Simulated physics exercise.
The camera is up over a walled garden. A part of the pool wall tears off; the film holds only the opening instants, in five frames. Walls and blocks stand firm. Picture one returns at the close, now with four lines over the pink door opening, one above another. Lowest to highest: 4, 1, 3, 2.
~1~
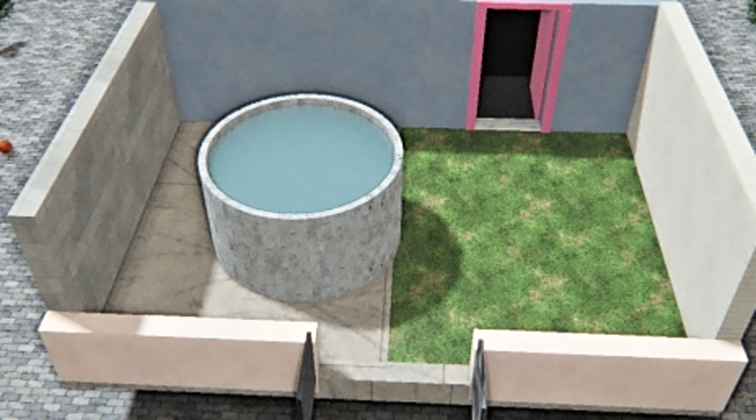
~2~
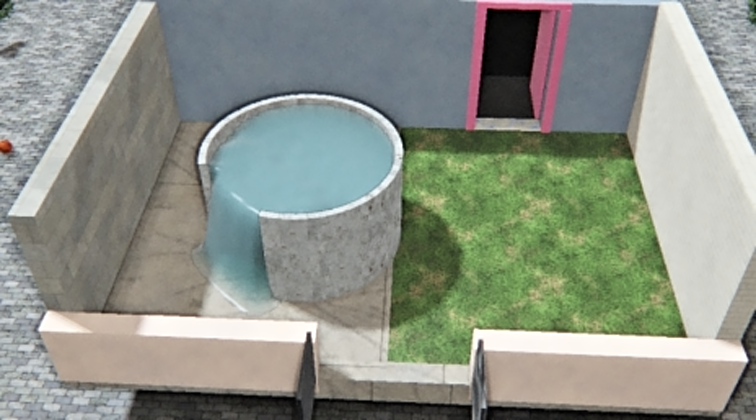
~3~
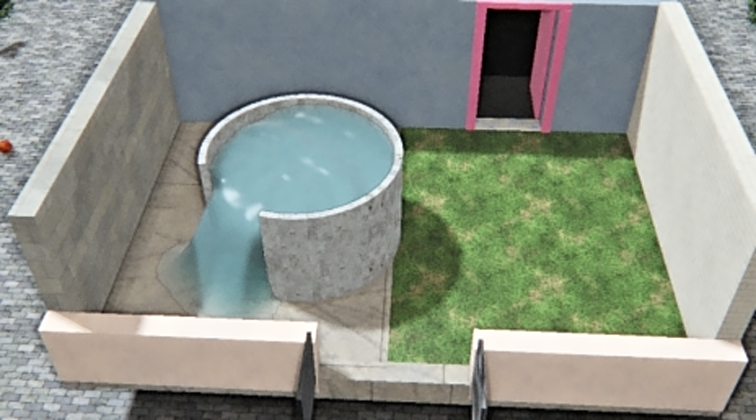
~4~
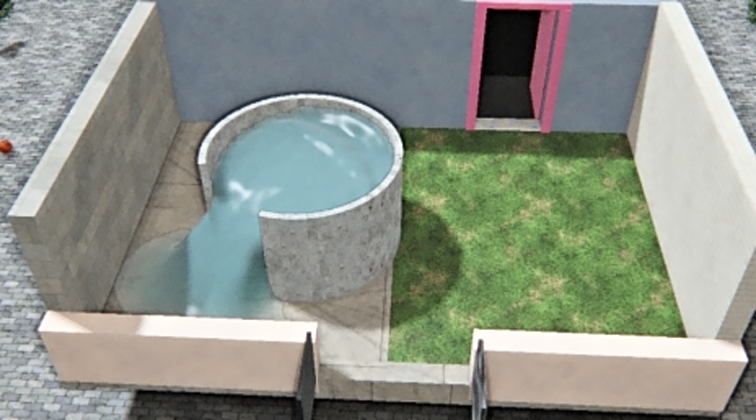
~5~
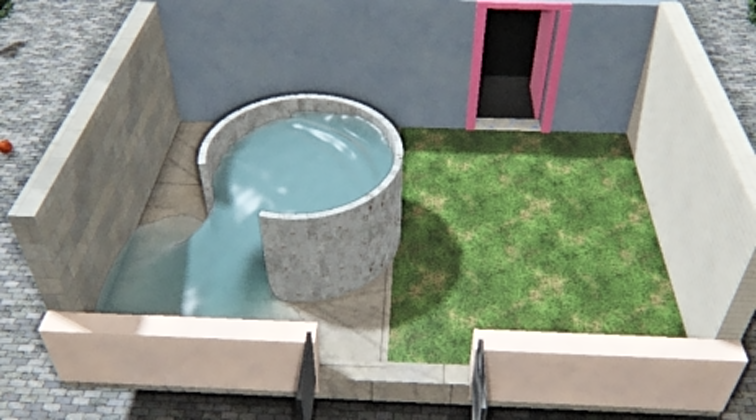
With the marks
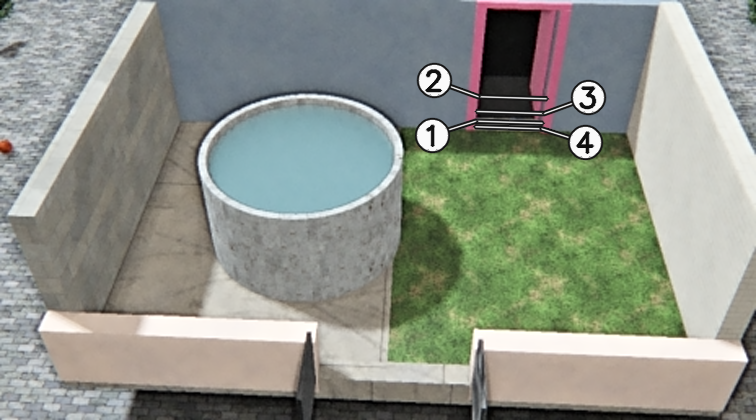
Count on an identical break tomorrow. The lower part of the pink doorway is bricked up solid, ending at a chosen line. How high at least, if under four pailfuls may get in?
Choose 1.
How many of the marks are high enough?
Three of them.
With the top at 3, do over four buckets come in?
No, not at all.
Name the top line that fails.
4 it is.
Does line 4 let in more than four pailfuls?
Yes, it does.
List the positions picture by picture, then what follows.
The first frame shows water in the pool at rest, its middle at (302, 157); foot of the pink doorway at (508, 130); open gate at (395, 323).
In the second frame, 2 % of the ground under water, visible out to (252, 245).
In the third frame, 5 % of the ground under water, visible out to (172, 256).
In the fourth frame, 10 % of the ground under water, visible out to (123, 275).
In the fifth frame, 14 % of the ground under water, visible out to (130, 236).
In white, 1 at (509, 122); 2 at (512, 97); 3 at (510, 112); 4 at (508, 127); from the bottom up 4, 1, 3, 2.
With 1, a bucket or two gets in.
With 2, nothing gets over.
With 3, nothing gets over.
With 4, some 15 bucketfuls get in.
